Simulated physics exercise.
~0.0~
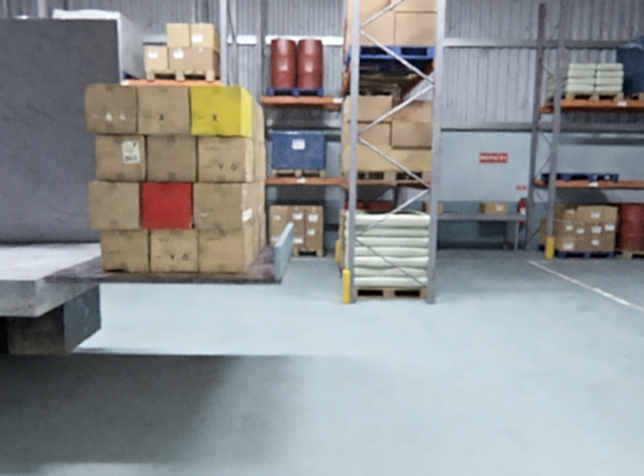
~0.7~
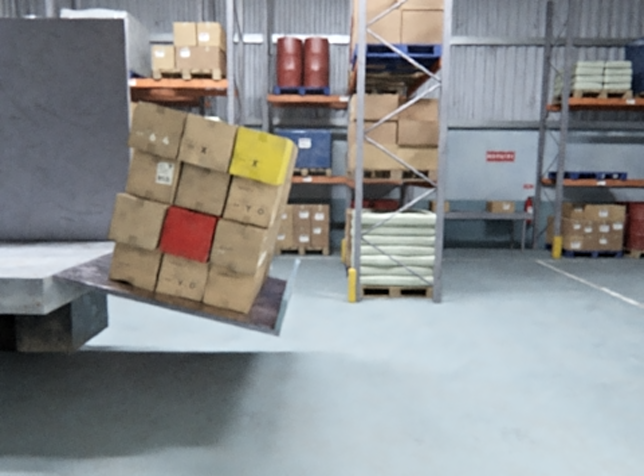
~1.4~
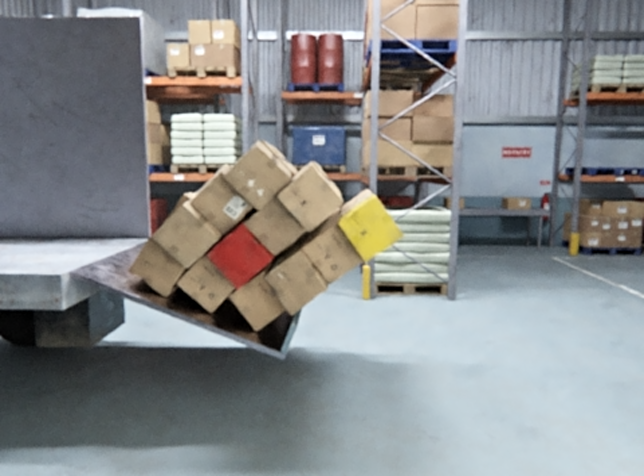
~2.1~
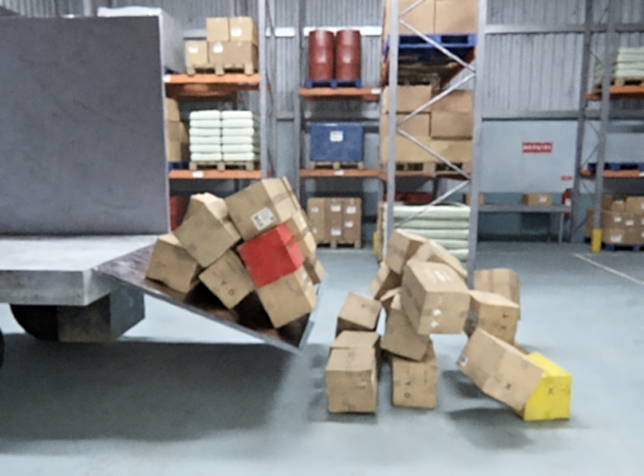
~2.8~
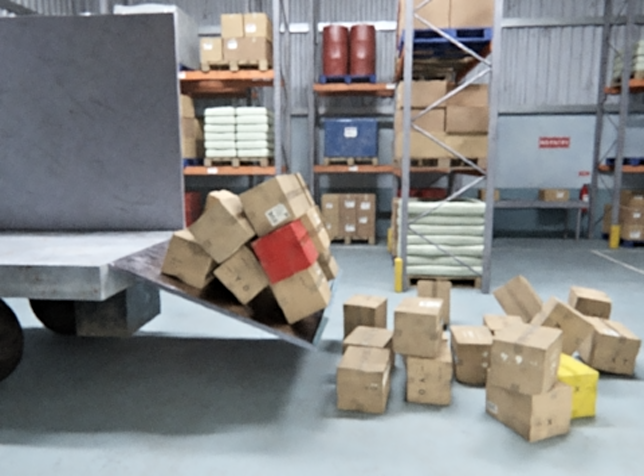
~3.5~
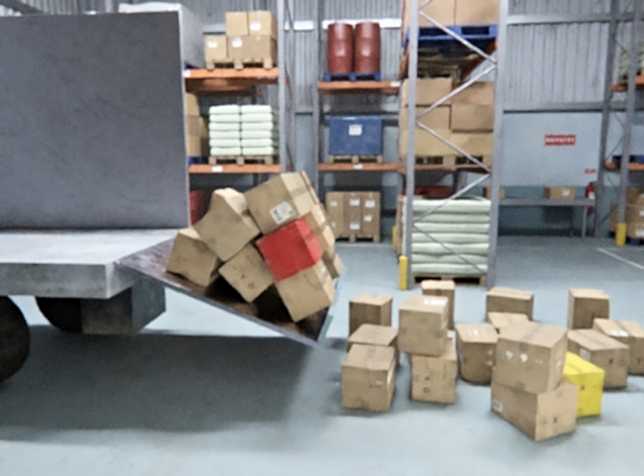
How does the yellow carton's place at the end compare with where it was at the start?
At the start the yellow carton sits in the top row of the stack on the tail lift. By the end it lies on the warehouse floor to the right, among the other fallen cartons.
